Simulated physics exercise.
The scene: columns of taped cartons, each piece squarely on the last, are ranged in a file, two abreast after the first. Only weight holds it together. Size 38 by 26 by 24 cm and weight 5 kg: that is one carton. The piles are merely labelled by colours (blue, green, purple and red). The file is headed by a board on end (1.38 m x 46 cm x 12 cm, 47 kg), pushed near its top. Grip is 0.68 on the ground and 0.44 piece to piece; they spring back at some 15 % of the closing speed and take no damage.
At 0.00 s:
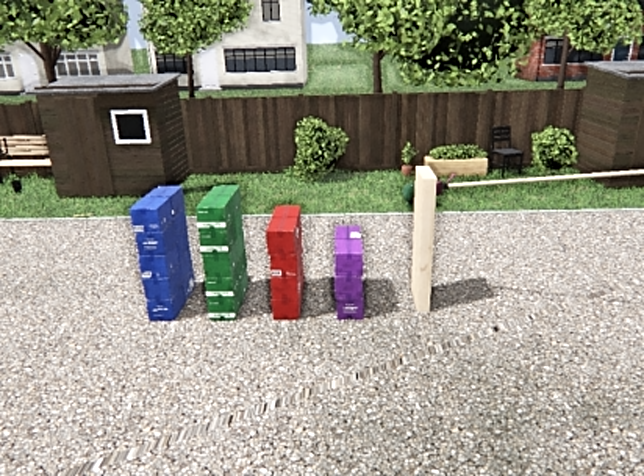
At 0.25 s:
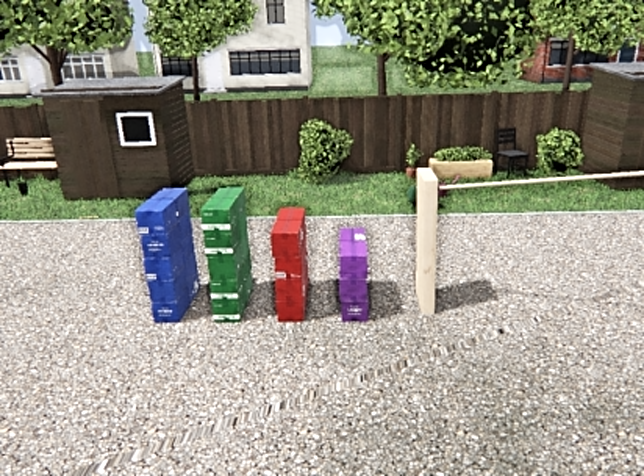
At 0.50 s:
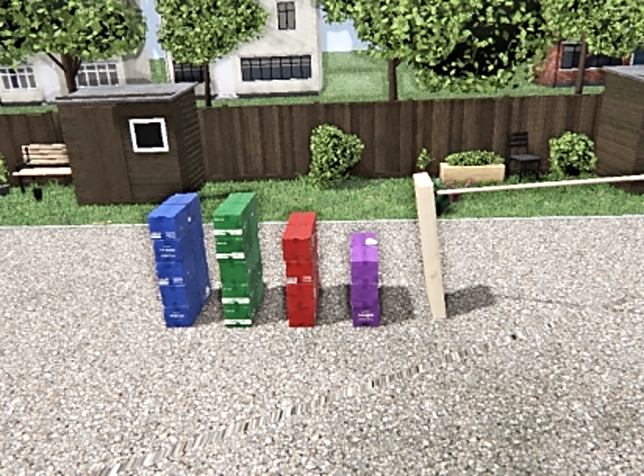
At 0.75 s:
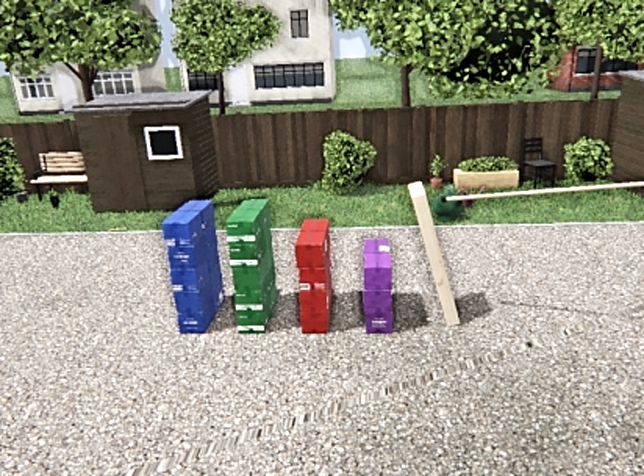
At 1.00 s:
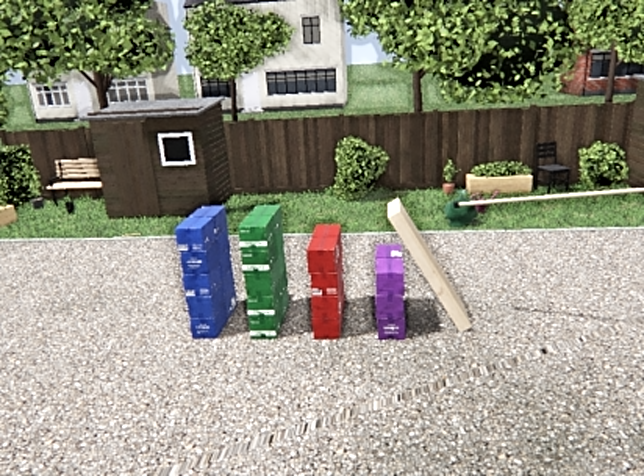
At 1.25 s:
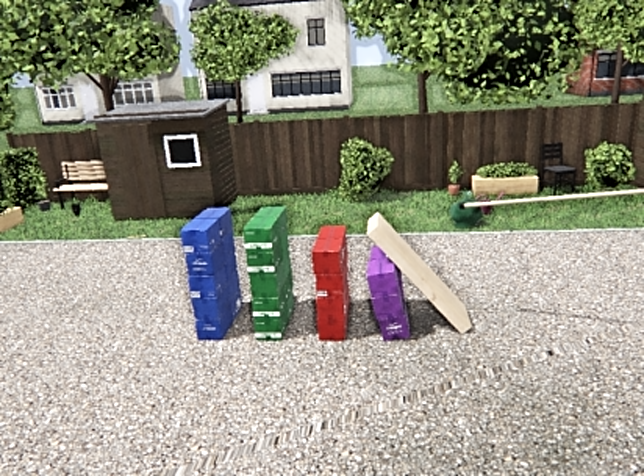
The footage shows a pole at the right pushing an upright board near its top; the board tilts left onto the purple stack of cartons, which leans toward the red one, while the green and blue stacks stay standing.
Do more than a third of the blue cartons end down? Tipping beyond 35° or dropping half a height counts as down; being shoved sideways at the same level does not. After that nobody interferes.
Yes.
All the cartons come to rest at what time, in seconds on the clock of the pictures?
Roughly 4.5 seconds.
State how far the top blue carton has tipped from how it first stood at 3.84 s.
Something like 110°, more or less.
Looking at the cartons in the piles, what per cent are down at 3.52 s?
By that time it is 90 percent.
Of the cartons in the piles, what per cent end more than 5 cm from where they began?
Shifted share: 95 %.
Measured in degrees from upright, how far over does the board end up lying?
The board settles some 65 degrees away from upright.
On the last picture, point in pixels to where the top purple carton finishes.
I'd point at about (330, 301).
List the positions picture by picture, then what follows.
In the first frame (we follow the side turned to the camera; the camera pans a little), pole end (447, 187) 10 cm short, board 0° from upright; top blue carton (145, 221); top green carton (211, 220); no other piece has moved.
In the second frame, pole end (437, 189) 26 mm in, board 1° from upright; top blue carton (150, 223).
In the third frame, pole end (435, 194) 16 cm in, board 7° from upright; top blue carton (162, 228); no other piece has moved.
In the fourth frame, pole end (445, 200) 19 cm in, stopped, board 15° from upright; top blue carton (176, 235); no other piece has moved.
In the fifth frame, pole end (457, 205) 19 cm in, stopped, board 30° from upright; top blue carton (189, 240); no other piece has moved.
In the sixth frame, pole end (463, 207) 19 cm in, stopped, board 40° from upright; top blue carton (195, 242); top purple carton (383, 285) tipped 10°; steepest lean 10°, the carton at (388, 308); 6 stirred so far.
Around 1.88 s, board 57° from upright; none of the 10 blue cartons down (2 of 34 in all colours); top blue carton unmoved; top purple carton tipped 24°, 7 cm lower.
Around 2.98 s, board 63° from upright; none of the 10 blue cartons down (12 of 34 in all colours); top blue carton tipped 6°; top red carton tipped 30°, 16 cm lower.
Around 3.52 s, board 63° from upright; 9 of the 10 blue cartons down (31 of 34 in all colours); top blue carton tipped 50°, 25 cm lower; top green carton tipped 48°, 26 cm lower.
Around 3.84 s, board 63° from upright; 9 of the 10 blue cartons down (31 of 34 in all colours); top blue carton on its side; top green carton on its side.
Finally (4.7 s), board 63° from upright; 9 of the 10 blue cartons down (31 of 34 in all colours); top blue carton upside down; top green carton upside down. That is 90 per cent. Seen by the last camera, middles, top blue carton near (79, 321), top green carton near (127, 305).
